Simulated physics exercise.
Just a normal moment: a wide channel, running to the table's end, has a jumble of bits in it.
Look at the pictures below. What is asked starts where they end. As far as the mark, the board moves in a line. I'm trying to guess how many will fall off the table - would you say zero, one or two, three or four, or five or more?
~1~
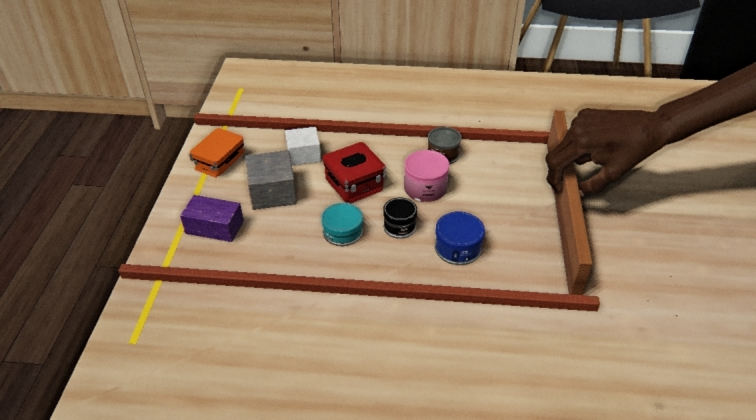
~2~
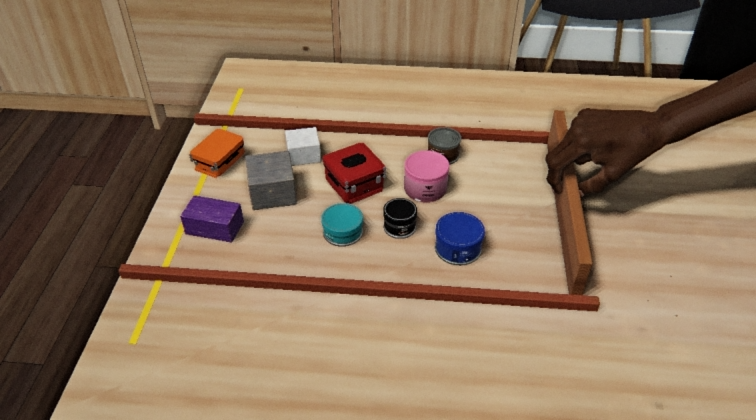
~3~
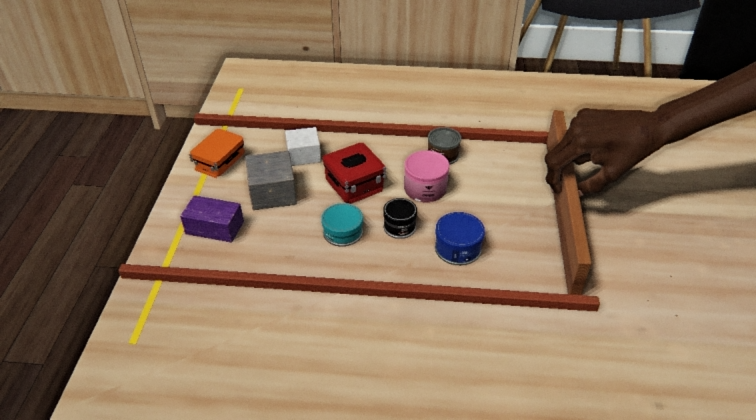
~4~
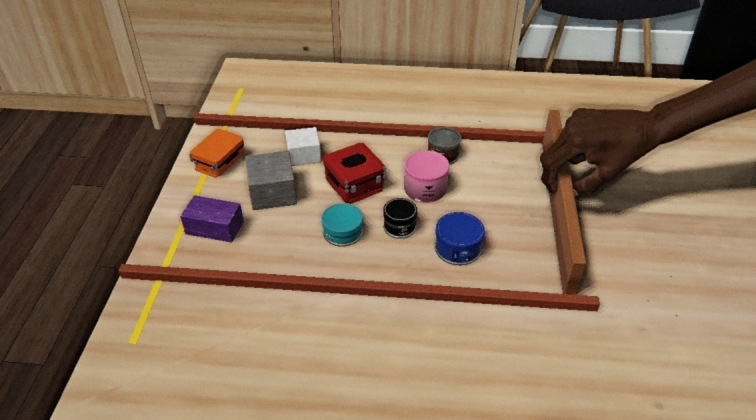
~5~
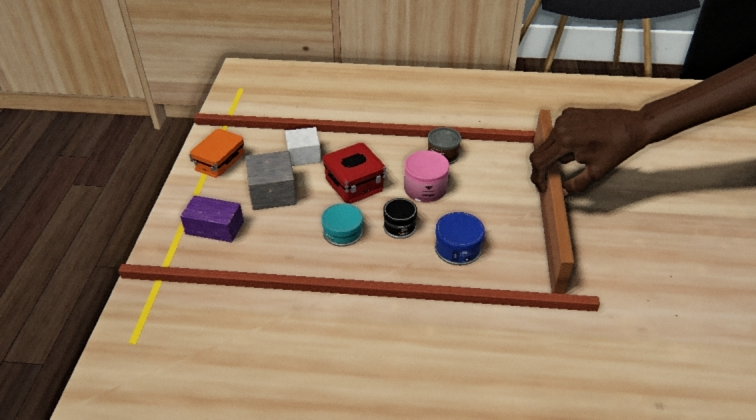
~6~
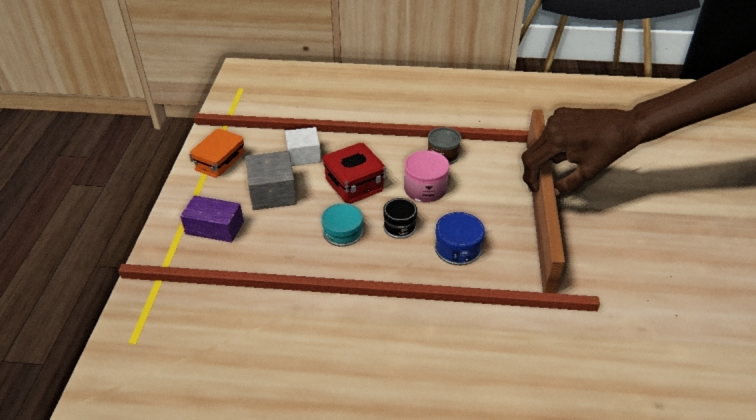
I would say five or more.
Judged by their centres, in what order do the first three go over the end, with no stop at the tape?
Order: Grey block, then orange case, then purple block.
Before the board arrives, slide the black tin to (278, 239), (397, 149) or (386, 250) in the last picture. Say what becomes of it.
Taking the three spots in turn, the black tin holds its place, then holds its place, then holds its place.
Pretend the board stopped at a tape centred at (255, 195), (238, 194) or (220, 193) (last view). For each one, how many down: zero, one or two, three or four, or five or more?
Going through the three places in order, the answers are one to two; either one or two; three to four.
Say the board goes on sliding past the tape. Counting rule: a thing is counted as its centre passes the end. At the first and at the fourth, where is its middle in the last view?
First: Around (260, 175). Next: Around (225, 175).
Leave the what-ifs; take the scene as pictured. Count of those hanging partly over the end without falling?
Answer: 3.
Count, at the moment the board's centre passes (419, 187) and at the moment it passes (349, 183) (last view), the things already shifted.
It comes to 5 for the first spot, 7 for the other.
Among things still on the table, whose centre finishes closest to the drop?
Foremost one: White block.
Soon after, none off yet; orange case at rest near (219, 154); purple block at rest near (213, 219); grey block at rest near (271, 180).
In the end, the number that fall off is five or more; gone, red case, turquoise tin, grey block, purple block and orange case.
